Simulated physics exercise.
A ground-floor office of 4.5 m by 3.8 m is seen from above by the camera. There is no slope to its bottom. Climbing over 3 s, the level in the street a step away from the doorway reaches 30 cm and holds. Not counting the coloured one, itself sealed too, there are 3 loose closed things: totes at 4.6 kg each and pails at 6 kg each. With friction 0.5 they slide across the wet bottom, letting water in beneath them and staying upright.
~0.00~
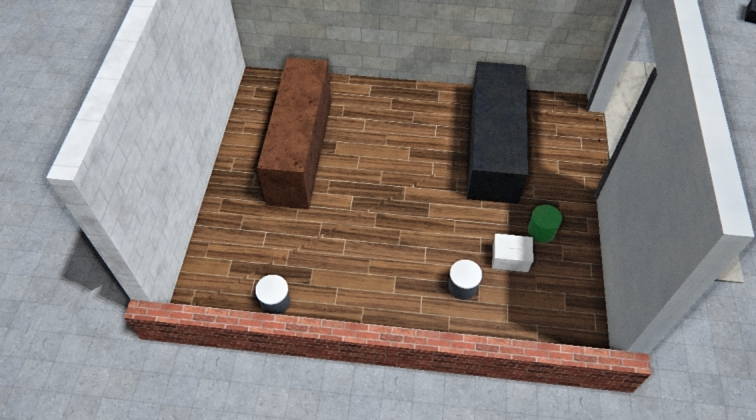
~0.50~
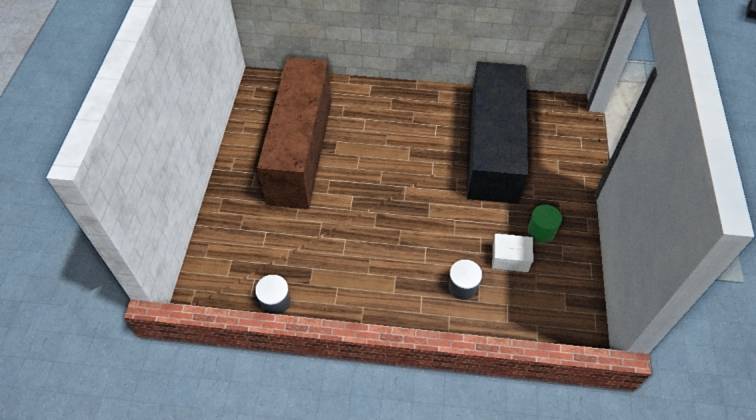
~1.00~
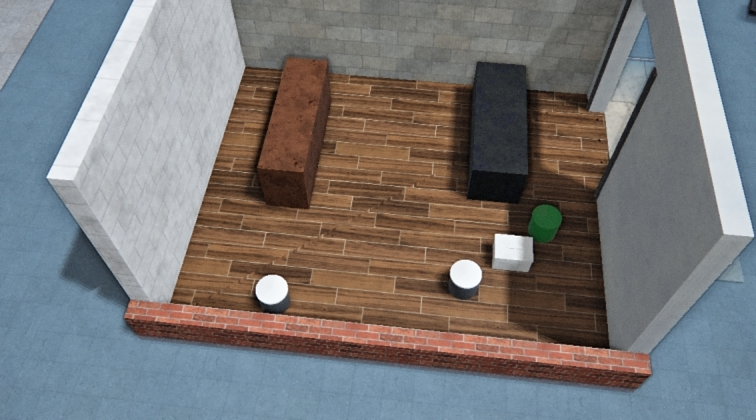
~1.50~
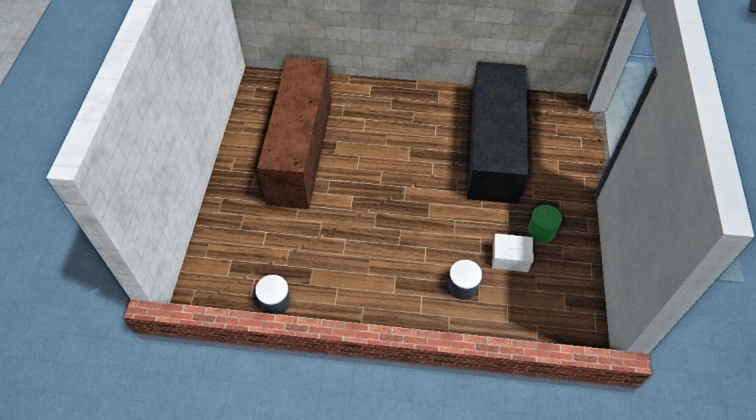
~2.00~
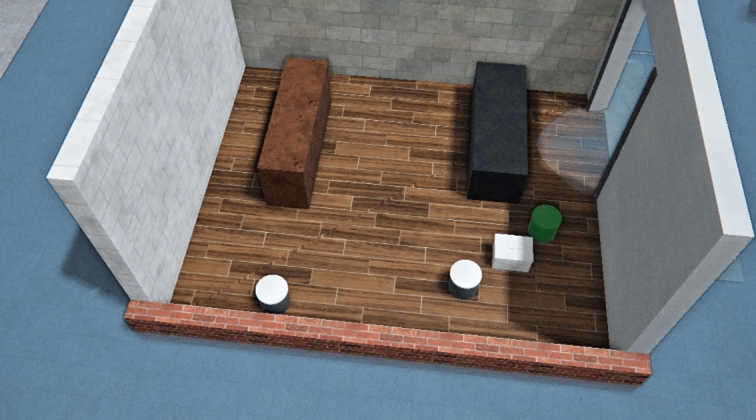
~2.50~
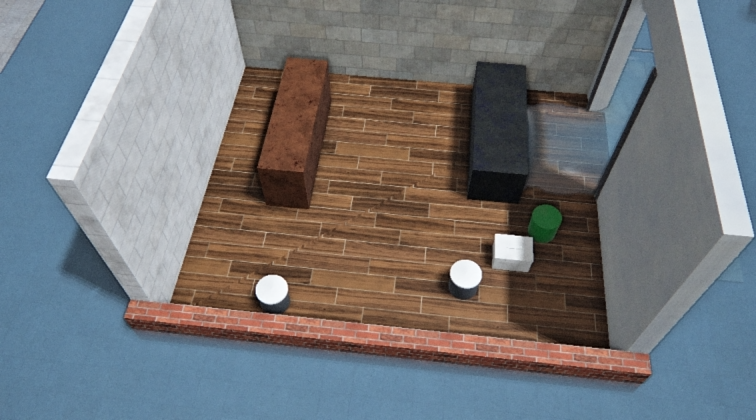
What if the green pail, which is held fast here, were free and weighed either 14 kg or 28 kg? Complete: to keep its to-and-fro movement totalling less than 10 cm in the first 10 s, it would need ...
It would need more than either mass.
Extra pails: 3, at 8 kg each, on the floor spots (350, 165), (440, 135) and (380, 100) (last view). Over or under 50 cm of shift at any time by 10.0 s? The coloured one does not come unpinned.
Note, in sequence: Not exceeded, not exceeded, not exceeded.
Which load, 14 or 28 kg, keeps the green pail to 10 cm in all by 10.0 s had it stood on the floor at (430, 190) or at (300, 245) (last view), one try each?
Log: Try 1 the lighter pick works; try 2 the lighter pick works.
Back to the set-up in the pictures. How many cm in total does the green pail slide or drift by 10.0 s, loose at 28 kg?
I'd put it near 50 cm in all.
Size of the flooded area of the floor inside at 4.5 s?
Wet: Near 8.0 m2.
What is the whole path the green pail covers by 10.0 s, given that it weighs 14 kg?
Total path: Approx. 400 cm.
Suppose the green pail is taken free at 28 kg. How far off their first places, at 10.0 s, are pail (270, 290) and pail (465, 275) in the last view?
In that order: 250 cm, 300 cm.
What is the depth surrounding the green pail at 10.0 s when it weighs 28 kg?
Something like 13 centimetres.
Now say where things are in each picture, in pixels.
The first frame shows the green pail at (547, 217) rests on the ground; water covers 0.0 m2; 0 of 4 have shifted.
The second frame shows the green pail at (547, 217) rests on the ground; water covers 0.0 m2; 0 of 4 have shifted.
The third frame shows the green pail at (547, 217) rests on the ground; 0.0 m2 under water; 0 of 4 have shifted.
The fourth frame shows the green pail at (547, 217), on the bottom; water covers 0.0 m2; 0 of 4 have shifted.
The fifth frame shows the green pail at (547, 217), on the bottom; 0.6 m2 under water; 0 of 4 have shifted.
The sixth frame shows the green pail at (547, 217), on the bottom; 1.2 m2 under water; 0 of 4 have shifted.
After 3.5 s the green pail would be 9 cm from its start with 14 kg and 0 cm from its start with 28 kg; 8 cm of water round it then.
After 4.5 s the green pail would be 67 cm from its start with 14 kg and 16 cm from its start with 28 kg; 9 cm of water round it then.
After 7.0 s the green pail would be 135 cm from its start with 14 kg and 44 cm from its start with 28 kg; 14 cm of water round it then.
After 10.0 s the green pail would be 246 cm from its start with 14 kg and 46 cm from its start with 28 kg; 13 cm of water round it then.
